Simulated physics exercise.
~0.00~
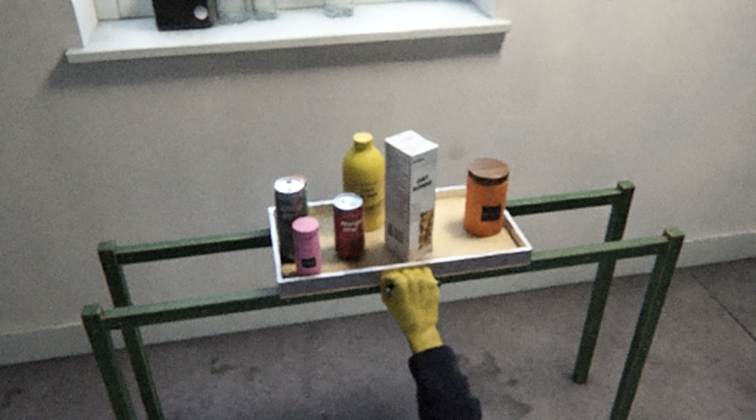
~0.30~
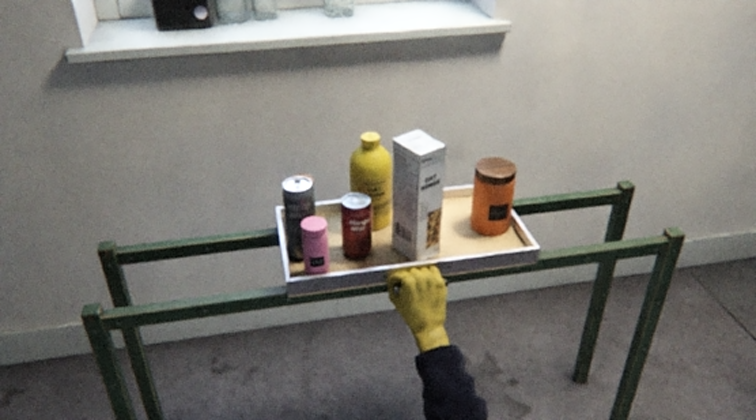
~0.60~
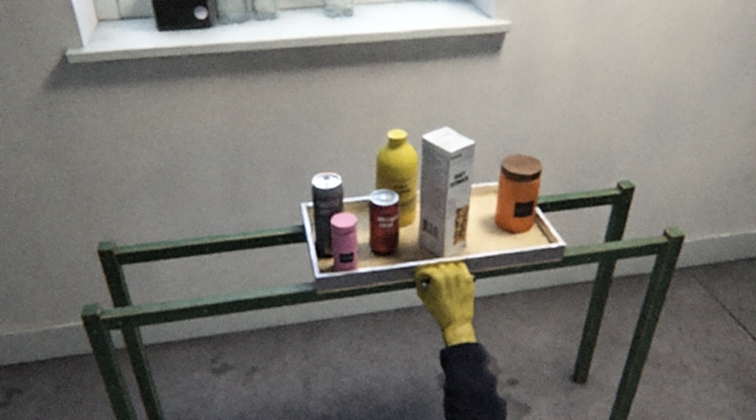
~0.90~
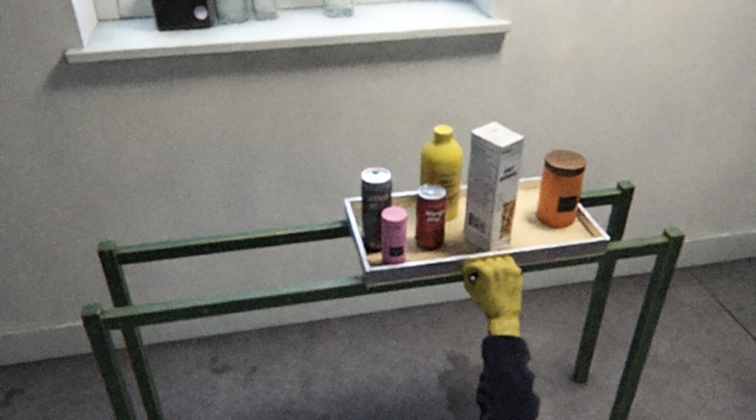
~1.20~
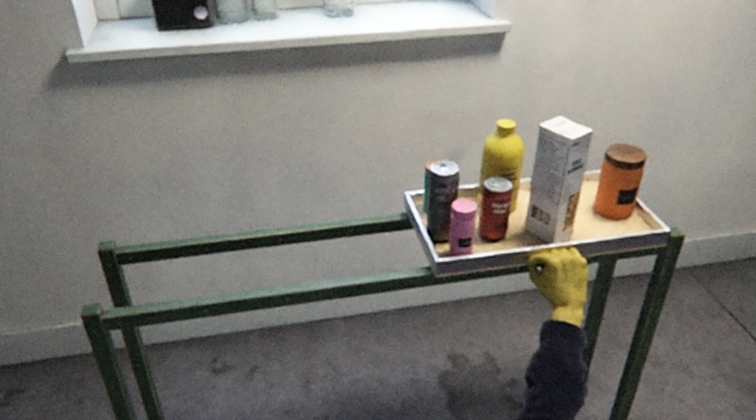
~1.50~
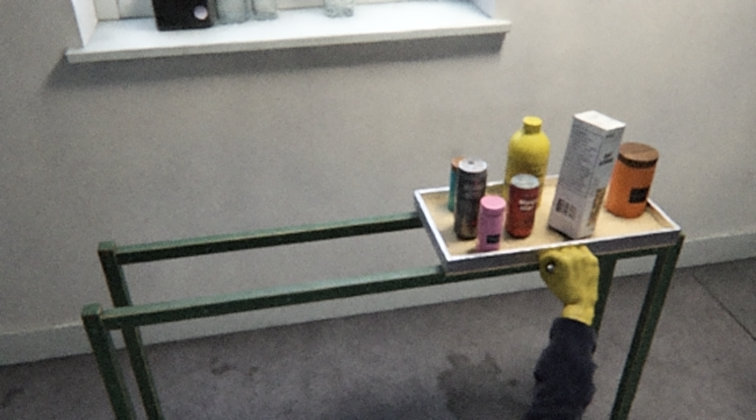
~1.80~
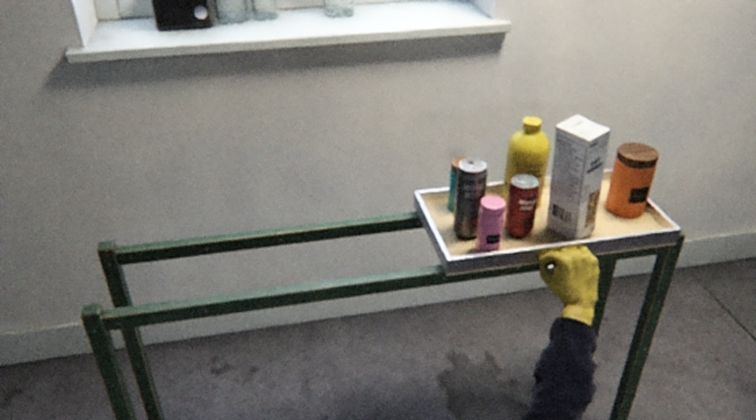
Yellow-gloved hand moving a tray of containers right along green rails until it stops, the white carton tilting briefly but staying upright.
